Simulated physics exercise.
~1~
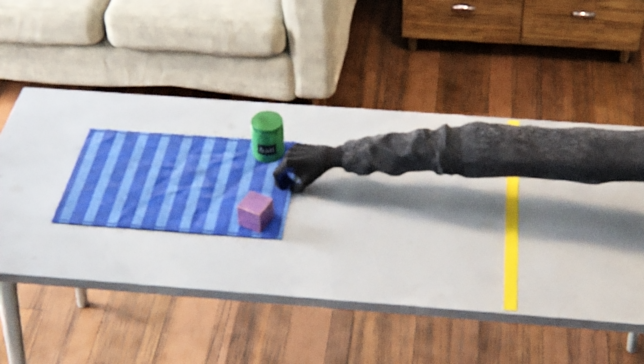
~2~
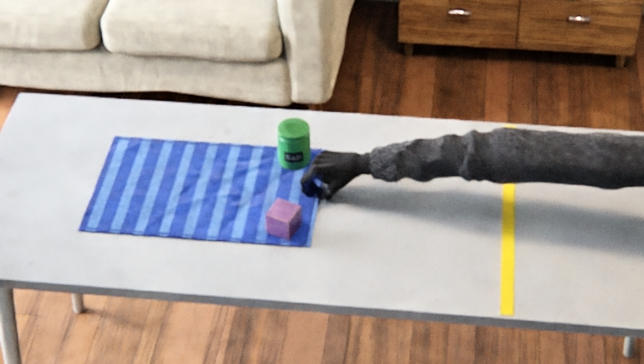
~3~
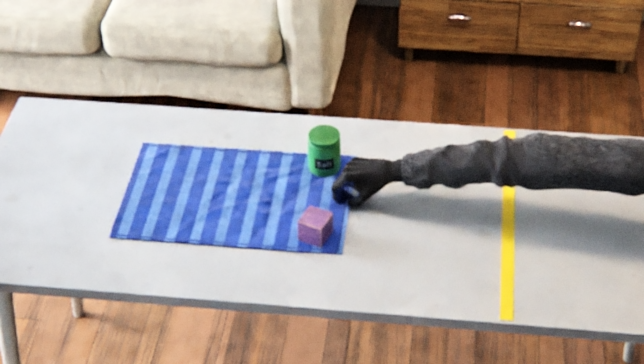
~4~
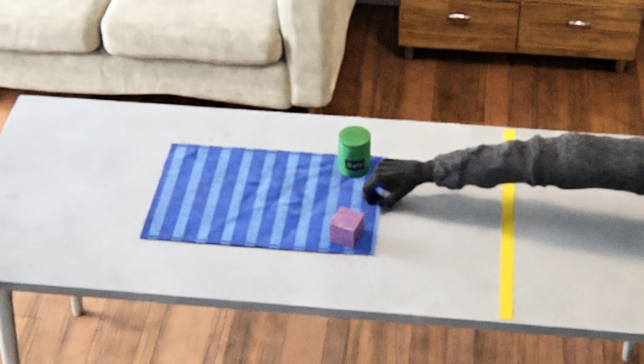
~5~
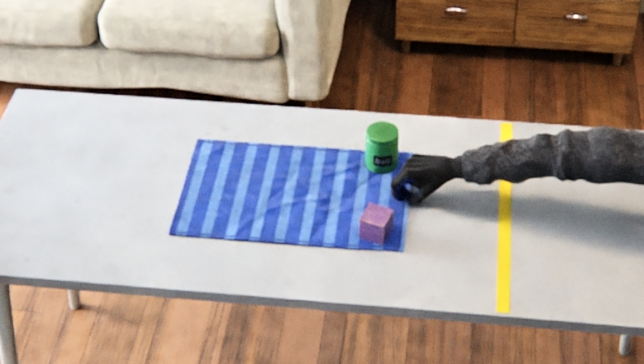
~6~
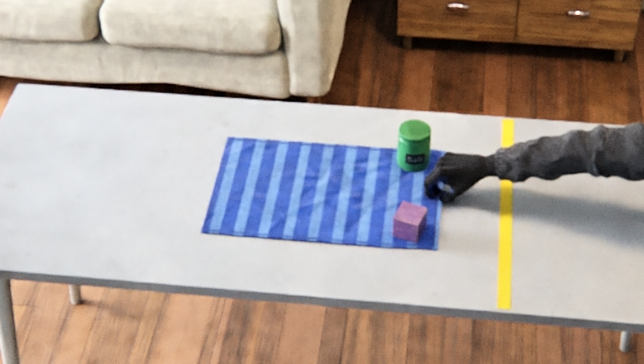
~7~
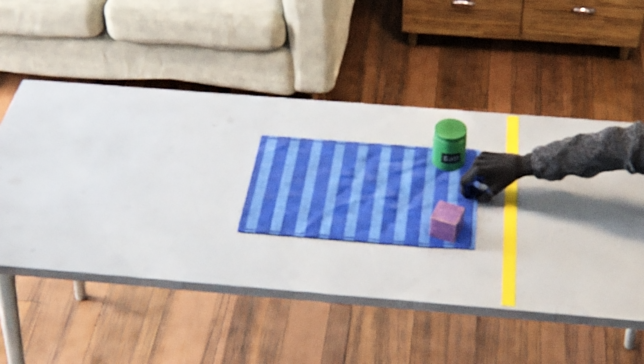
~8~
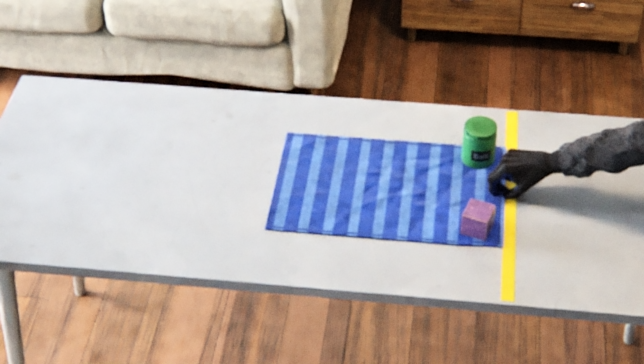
A dark-gloved hand gripped the edge of a blue striped cloth and dragged it steadily right across a table, carrying an upright green jar and a purple block along until the cloth's edge reached the yellow tape, with both still on it.
